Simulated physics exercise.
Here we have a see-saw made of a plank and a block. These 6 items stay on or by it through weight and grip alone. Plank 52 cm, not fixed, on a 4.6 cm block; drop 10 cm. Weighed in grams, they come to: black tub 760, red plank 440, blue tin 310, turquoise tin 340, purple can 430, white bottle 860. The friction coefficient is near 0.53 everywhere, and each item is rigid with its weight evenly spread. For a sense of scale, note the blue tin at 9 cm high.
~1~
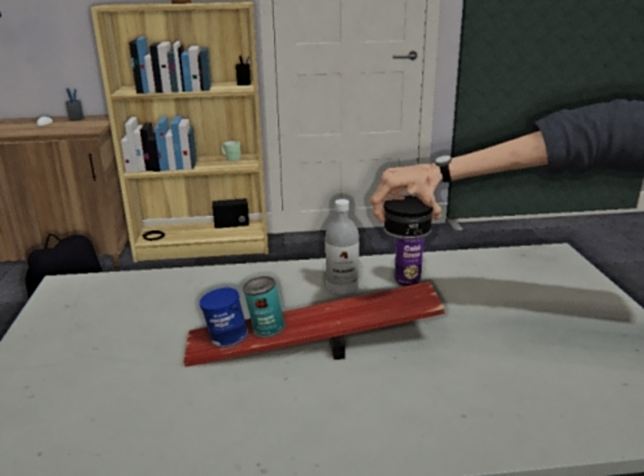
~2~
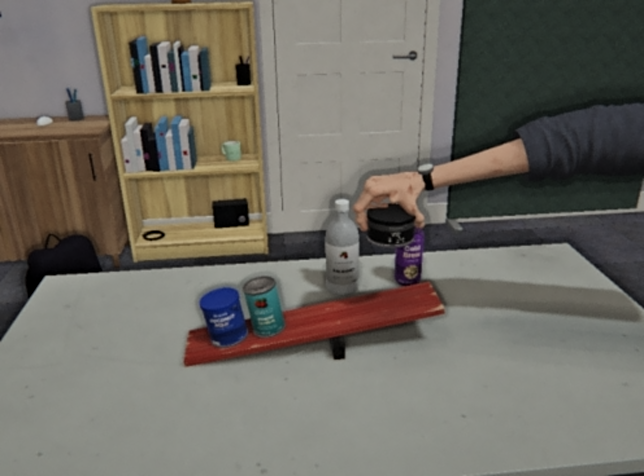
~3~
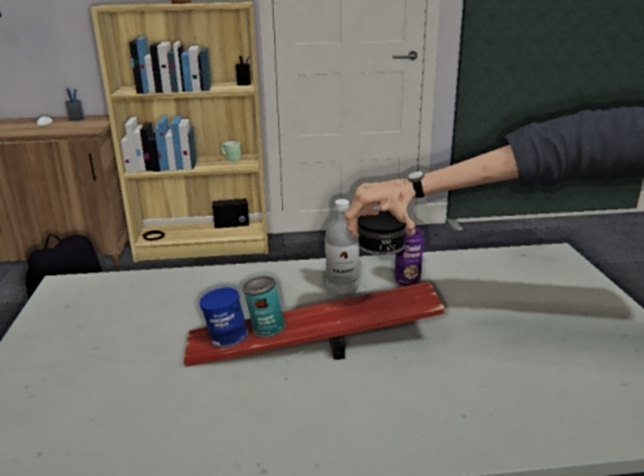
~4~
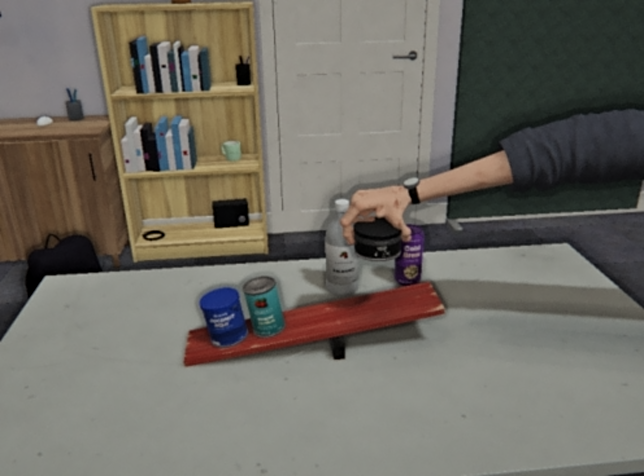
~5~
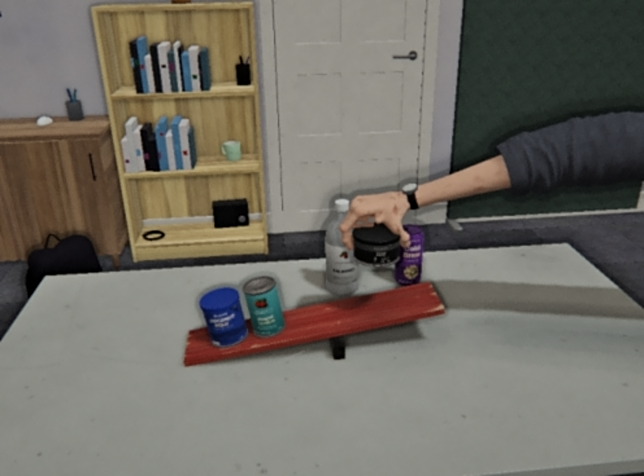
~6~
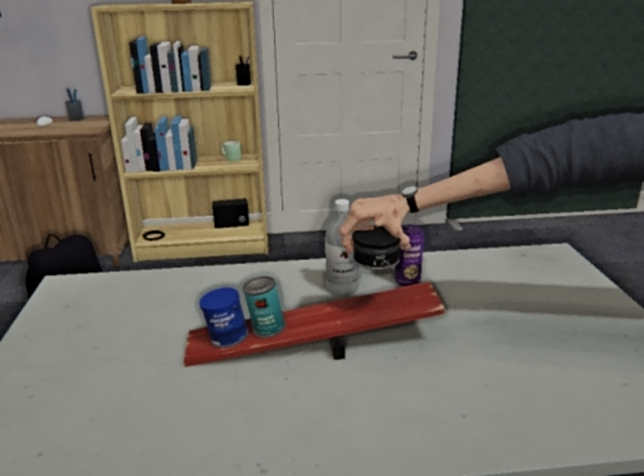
The video shows a hand moving a black tub leftward and down above the raised right end of a red plank see-saw, then holding it there, while two tins rest on the lowered left end and a bottle and purple can stand behind.
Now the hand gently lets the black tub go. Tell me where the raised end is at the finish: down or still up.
The raised end is still up.
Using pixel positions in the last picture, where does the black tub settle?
It settles at around (369, 297).
Then, 0.20 s later than the last frame, plank at 9°, leaning as at the start; black tub 5 cm from its spot near (376, 270).
Then, 0.30 s later than the last frame, plank at 3°, leaning as at the start; black tub tilted 3° near (374, 300); blue tin tilted 5°; turquoise tin tilted 5°.
Then, 0.40 s later than the last frame, plank at 2°, leaning as at the start; black tub 12 cm from its spot near (374, 300); blue tin tilted 7°; turquoise tin tilted 7°.
Then, 0.50 s later than the last frame, plank at 9°, leaning as at the start; black tub tilted 9° near (371, 296).
When it is over, plank at 9°, leaning as at the start; not toppled but over 4 cm from the start, black tub; the other 5 within 4 cm of the start. End places, in pixels of the last picture, black tub near (369, 297). The plank finishes with the same end low.
